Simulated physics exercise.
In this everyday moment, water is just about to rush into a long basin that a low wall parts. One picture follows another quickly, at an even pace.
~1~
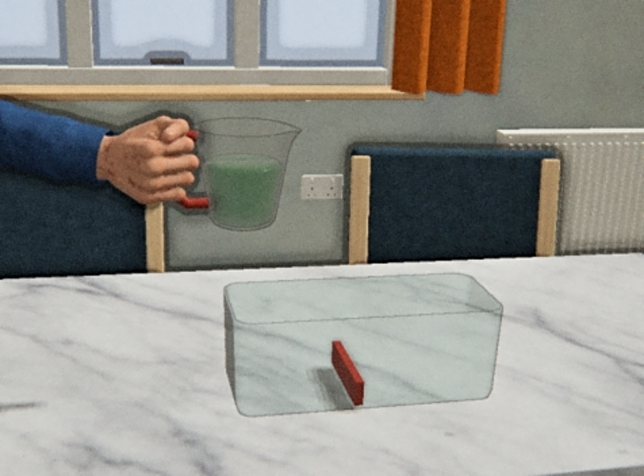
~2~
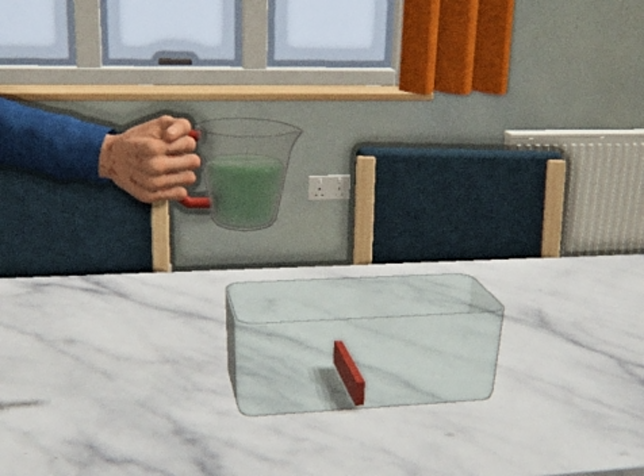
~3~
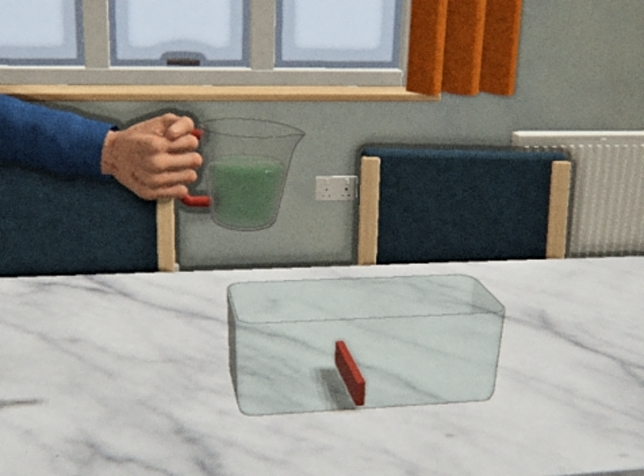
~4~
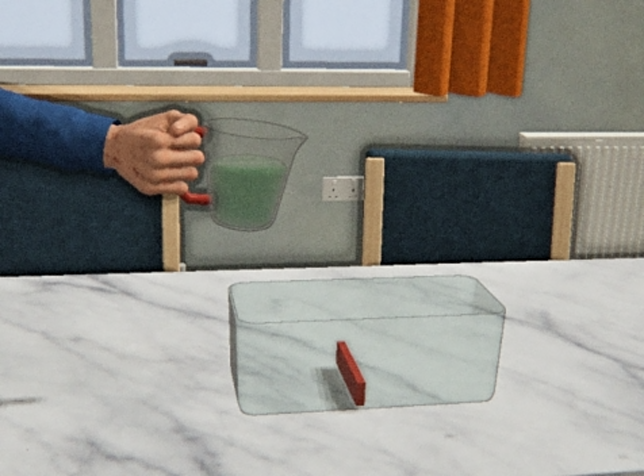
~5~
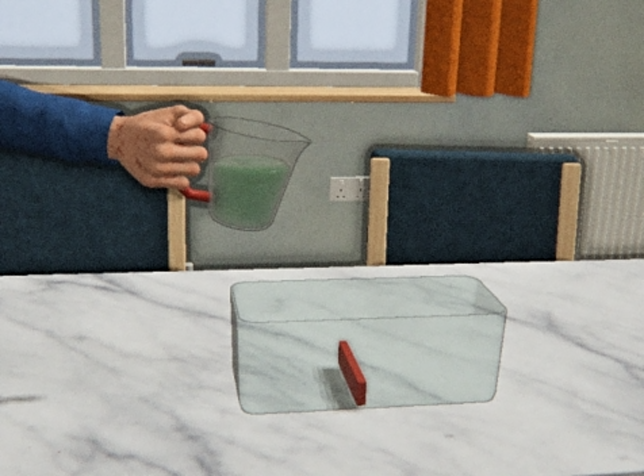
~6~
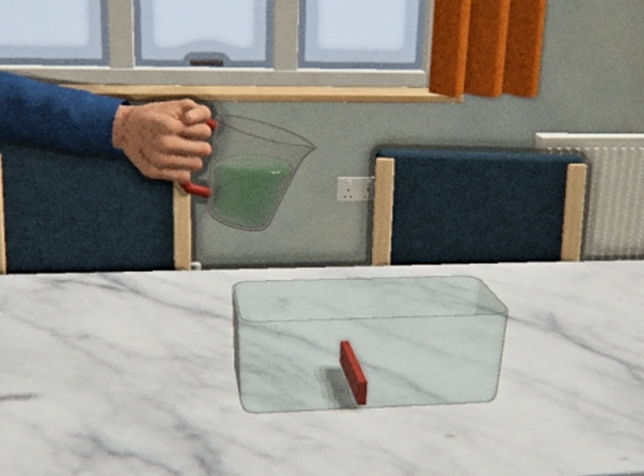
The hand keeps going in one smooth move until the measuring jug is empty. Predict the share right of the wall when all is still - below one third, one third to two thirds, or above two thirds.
The share right of the wall ends up one third to two thirds.
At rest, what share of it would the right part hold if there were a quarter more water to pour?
Roughly 65 in a hundred.
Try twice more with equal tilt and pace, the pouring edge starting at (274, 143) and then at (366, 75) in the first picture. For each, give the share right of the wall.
Estimate: 5 per cent, then 85 per cent.
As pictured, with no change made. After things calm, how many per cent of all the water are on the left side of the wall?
That works out near 40 in every hundred.
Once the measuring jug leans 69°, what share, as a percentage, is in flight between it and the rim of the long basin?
Near 15 %.
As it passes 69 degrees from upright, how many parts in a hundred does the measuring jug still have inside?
Still holding around 85 %, give or take.
A moment on, the measuring jug is tipped part way and 84 per cent is still to pour, 1 is left of the wall and 0 right of it.
Next, the measuring jug is tipped right over and 13 per cent is still to pour, 20 is left of the wall and 49 right of it.
Then the measuring jug is tipped right over and 0 per cent is still to pour, 42 is left of the wall and 57 right of it.
Later the measuring jug is tipped right over and 0 per cent is still to pour, 42 is left of the wall and 57 right of it.
In the end 42 per cent lies left of the wall, 57 right of it and 1 outside.
